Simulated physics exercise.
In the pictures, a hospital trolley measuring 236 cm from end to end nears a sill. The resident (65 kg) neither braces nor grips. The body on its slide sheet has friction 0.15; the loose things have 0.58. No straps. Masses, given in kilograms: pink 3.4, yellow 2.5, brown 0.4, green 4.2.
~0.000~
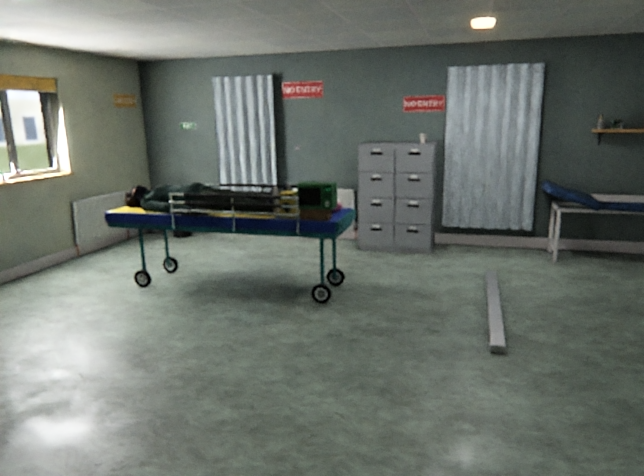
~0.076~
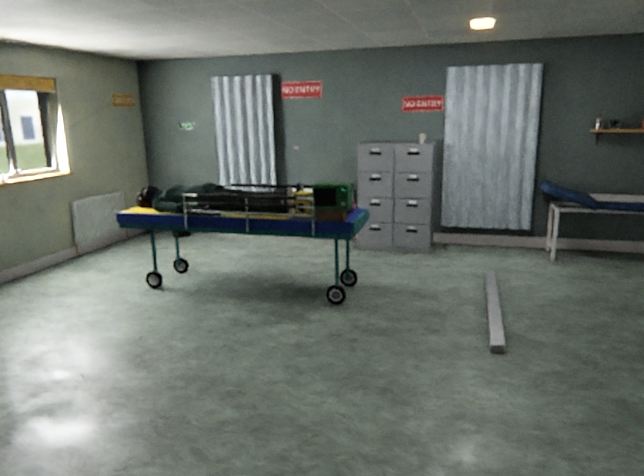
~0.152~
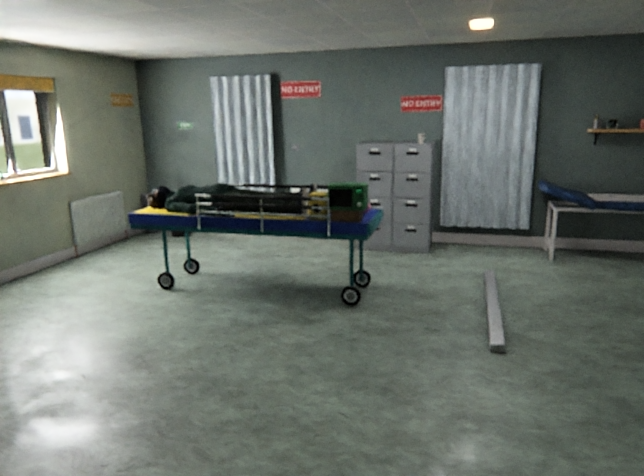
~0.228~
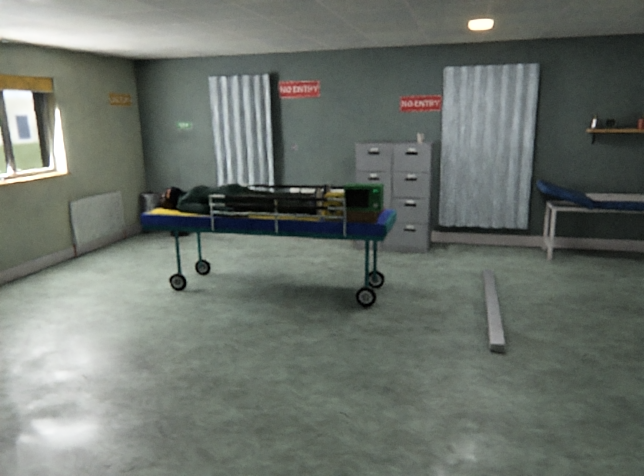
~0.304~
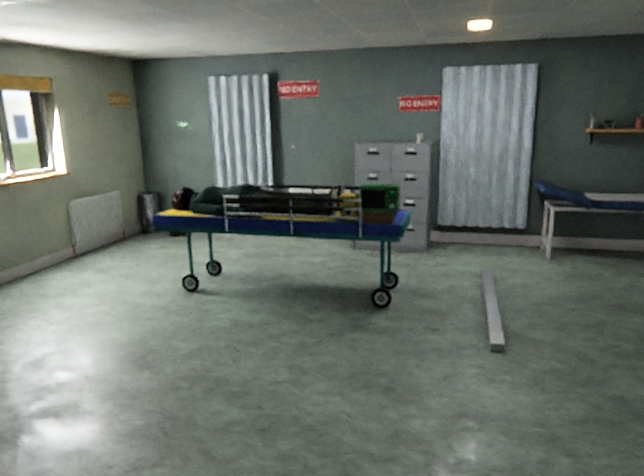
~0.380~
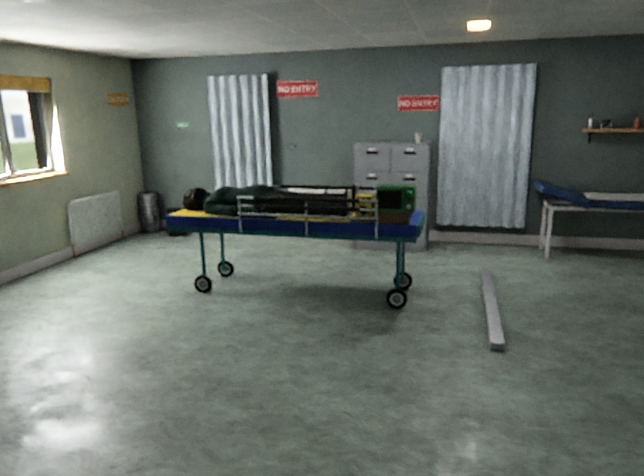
In a dim green-walled room with no-entry signs and filing cabinets, a wheeled hospital trolley carrying a dark figure and some gear rolled steadily a short way to the right across the floor.
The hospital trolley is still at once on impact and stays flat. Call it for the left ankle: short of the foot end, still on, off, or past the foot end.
Past.
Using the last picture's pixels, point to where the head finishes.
I'd put it close to (363, 206) in the last view.
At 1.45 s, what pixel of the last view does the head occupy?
The head sits close to (344, 206).
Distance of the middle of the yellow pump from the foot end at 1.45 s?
It is roughly 40 cm beyond the mark.
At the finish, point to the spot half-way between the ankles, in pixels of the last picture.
Estimated position: Around (540, 223).
Contact comes at 0.75 s.
After 0.90 s the left ankle is 45 cm short of the foot end, near (449, 208) in the last picture's view; the yellow pump 27 cm short of the foot end, tilted 0°.
After 1.15 s the left ankle is 12 cm short of the foot end, near (487, 209) in the last picture's view; the yellow pump 4 cm past the foot end, tilted 0°.
After 1.45 s the left ankle is 14 cm past the foot end, near (517, 212) in the last picture's view; the yellow pump 40 cm past the foot end, tilted 20°.
Final state at 3.3 s, pink gas bottle drops off; yellow pump drops off; brown glove box drops off; green monitor drops off; left ankle crosses the foot end.
